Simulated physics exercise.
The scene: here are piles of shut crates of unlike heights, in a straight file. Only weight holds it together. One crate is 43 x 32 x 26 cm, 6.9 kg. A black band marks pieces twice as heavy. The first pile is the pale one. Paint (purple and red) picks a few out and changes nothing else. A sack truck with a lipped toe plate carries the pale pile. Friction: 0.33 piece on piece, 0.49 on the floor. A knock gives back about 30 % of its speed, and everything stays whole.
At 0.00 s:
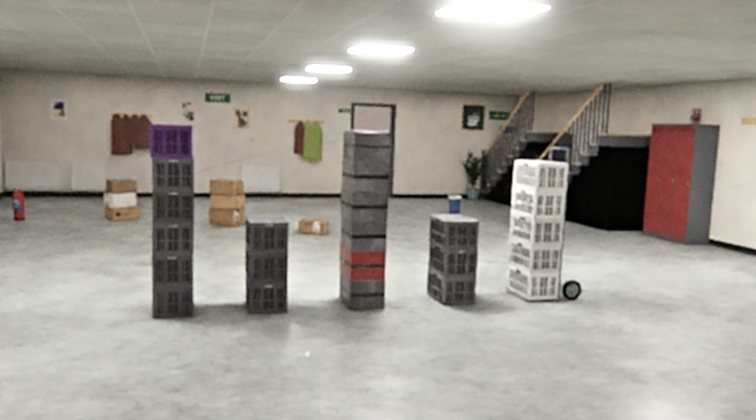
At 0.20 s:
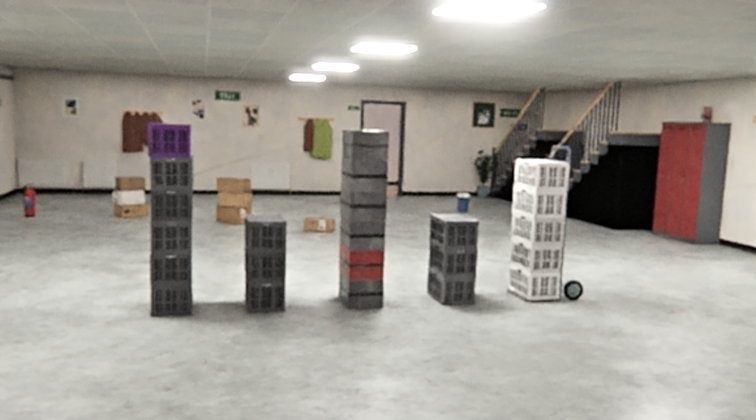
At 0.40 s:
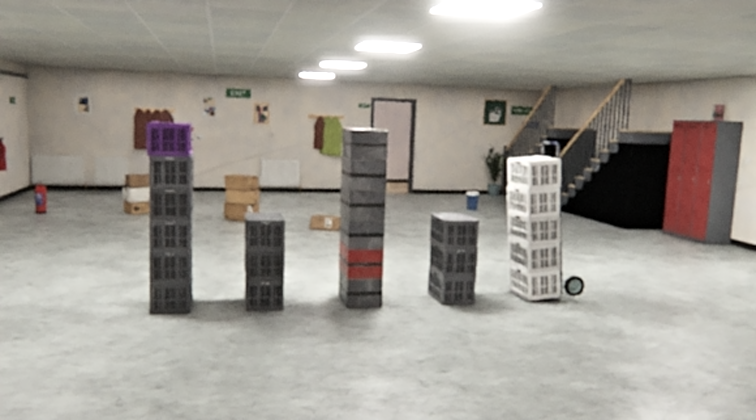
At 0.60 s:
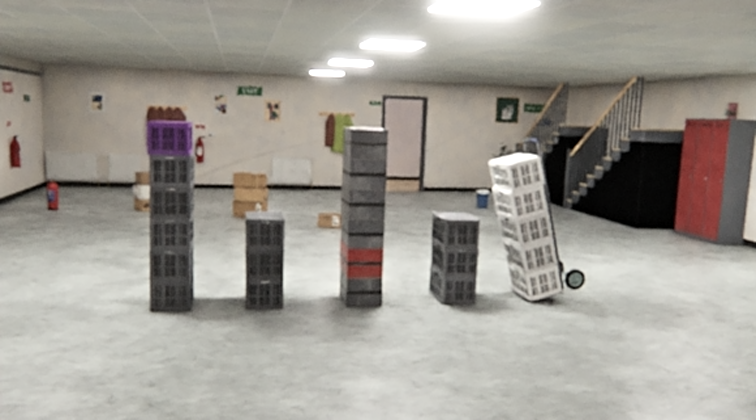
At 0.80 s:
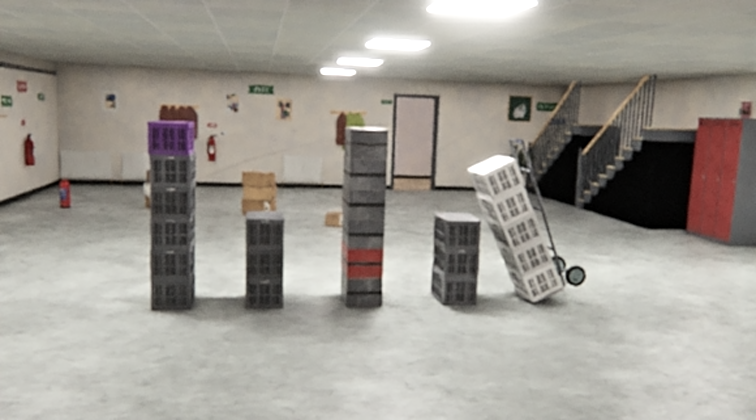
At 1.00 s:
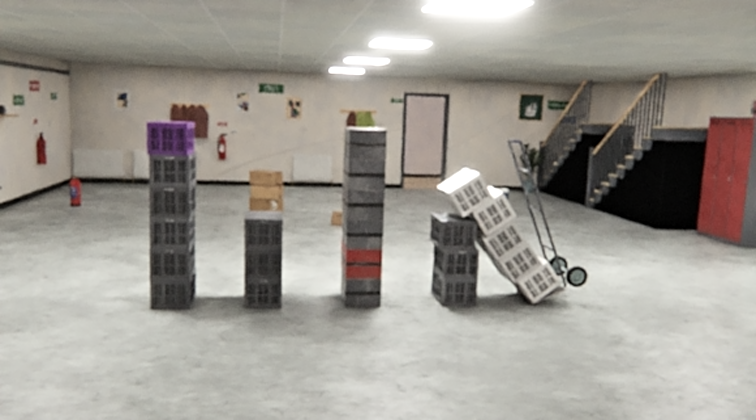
The white crate stack on the sack truck tilts left and leans against a short grey stack.
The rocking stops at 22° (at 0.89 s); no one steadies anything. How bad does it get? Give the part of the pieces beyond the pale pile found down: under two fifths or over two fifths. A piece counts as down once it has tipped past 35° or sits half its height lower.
The part is less than two fifths.
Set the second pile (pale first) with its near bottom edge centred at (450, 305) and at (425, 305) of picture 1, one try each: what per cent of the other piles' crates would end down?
First 0, then 0 per cent.
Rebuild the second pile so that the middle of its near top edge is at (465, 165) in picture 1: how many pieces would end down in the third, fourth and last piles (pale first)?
In that case third 6, fourth 0, last 3.
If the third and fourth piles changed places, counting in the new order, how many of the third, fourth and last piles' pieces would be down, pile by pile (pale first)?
In that case third 2, fourth 0, last 0.
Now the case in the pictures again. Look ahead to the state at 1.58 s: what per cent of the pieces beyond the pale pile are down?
By then 10 per cent.
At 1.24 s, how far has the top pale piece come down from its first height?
Some 20 cm lower.
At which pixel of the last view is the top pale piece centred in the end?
Near (417, 239).
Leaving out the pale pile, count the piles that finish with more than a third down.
1 in all.
After 1.24 s, 5 of the pale pile down; none of the 18 other crates down, 2 disturbed.
After 1.58 s, 5 of the pale pile down; 2 of the 18 other crates down.
At rest (2.6 s), 5 of the pale pile down; 2 of the 18 other crates down; purple crate unmoved; red crate shifted 43 mm. That is 11 per cent. As the last picture would show them, middles, purple crate near (172, 138), red crate near (356, 259).
